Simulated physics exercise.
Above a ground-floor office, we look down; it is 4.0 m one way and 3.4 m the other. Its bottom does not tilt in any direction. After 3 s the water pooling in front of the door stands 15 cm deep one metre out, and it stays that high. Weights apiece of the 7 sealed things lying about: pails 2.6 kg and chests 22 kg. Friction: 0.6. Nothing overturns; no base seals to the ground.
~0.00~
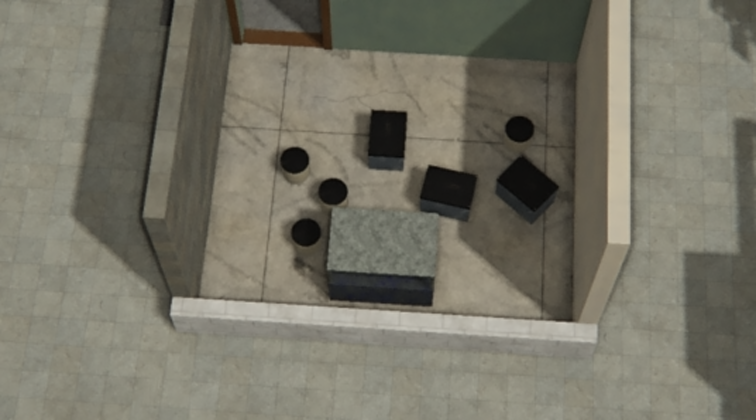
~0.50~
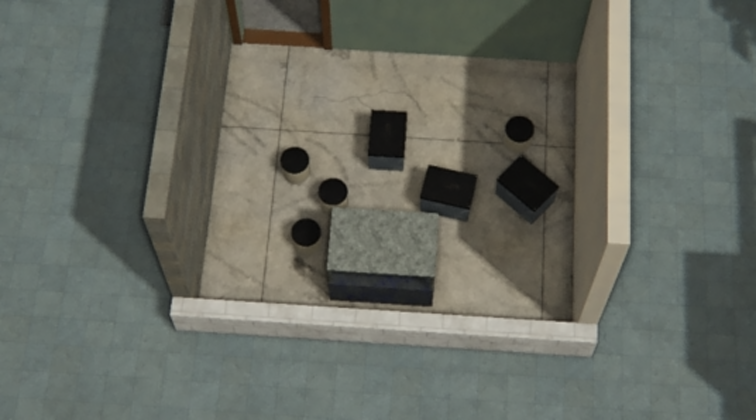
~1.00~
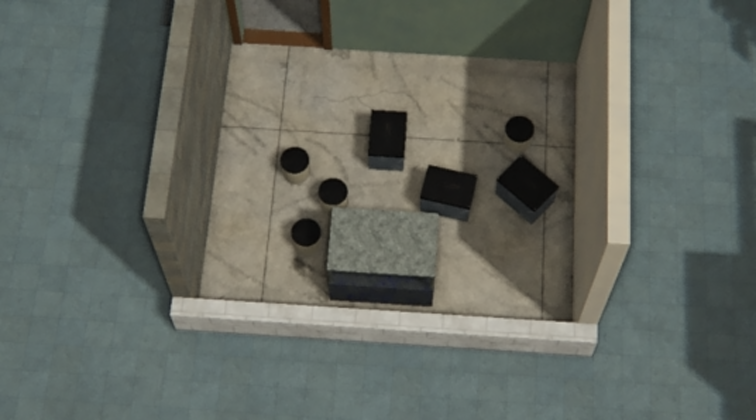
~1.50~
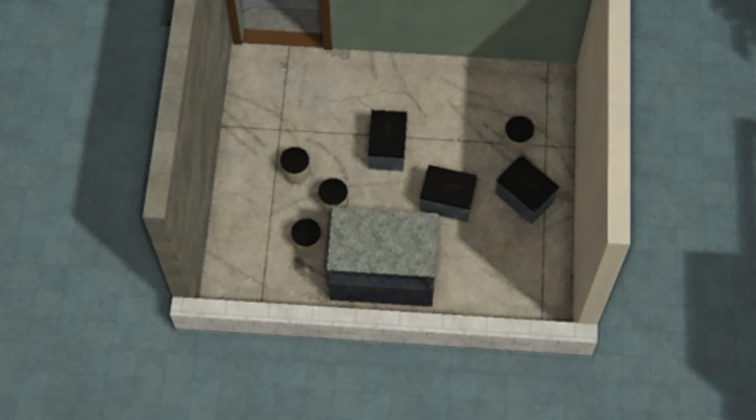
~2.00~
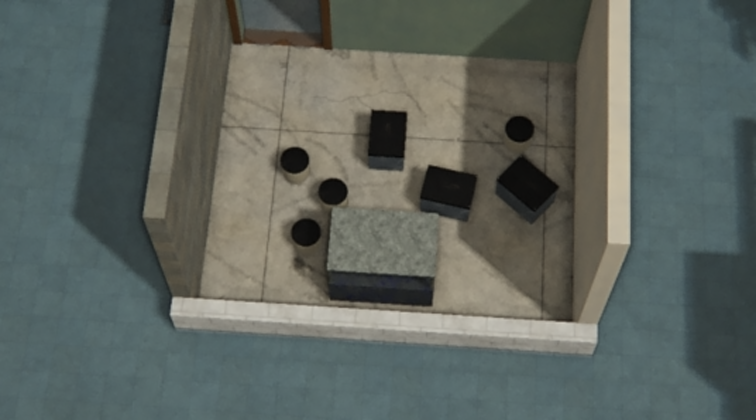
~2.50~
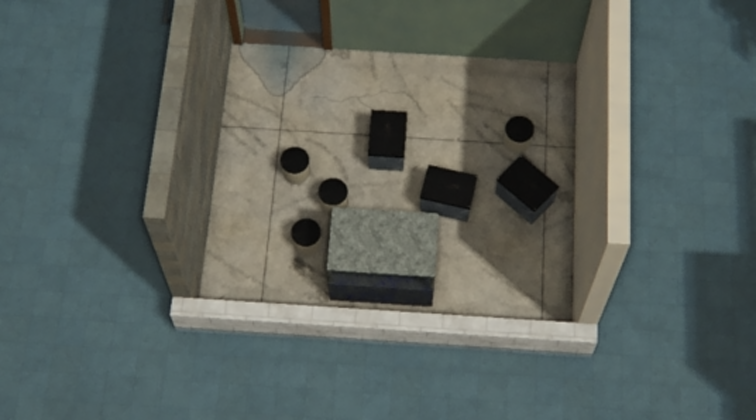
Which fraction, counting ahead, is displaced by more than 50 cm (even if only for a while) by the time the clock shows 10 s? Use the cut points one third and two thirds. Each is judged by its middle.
It falls from one third to two thirds.
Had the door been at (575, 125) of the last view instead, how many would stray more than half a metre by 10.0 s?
That would give 1.
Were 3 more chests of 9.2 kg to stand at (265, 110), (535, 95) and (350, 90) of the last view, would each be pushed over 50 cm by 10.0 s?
So the first ends up past the threshold, the second below the threshold, the third below the threshold.
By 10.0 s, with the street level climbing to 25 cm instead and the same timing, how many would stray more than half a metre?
Then 3 of them.
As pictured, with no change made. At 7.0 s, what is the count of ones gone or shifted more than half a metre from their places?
Count: 3.
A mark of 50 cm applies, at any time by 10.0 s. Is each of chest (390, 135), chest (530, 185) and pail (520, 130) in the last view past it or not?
Same order as the question: Smaller, smaller, smaller.
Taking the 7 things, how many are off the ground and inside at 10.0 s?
I count 2.
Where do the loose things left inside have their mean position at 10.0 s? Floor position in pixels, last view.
The centre sits near (413, 210).
After 3.5 s 0 of 7 are over 50 cm from their spots; 0 afloat.
After 4.5 s 0 of 7 are over 50 cm from their spots; 0 afloat.
After 7.0 s 3 of 7 are over 50 cm from their spots; 2 afloat.
After 10.0 s 3 of 7 are over 50 cm from their spots, and 3 have been at some point; 2 afloat.
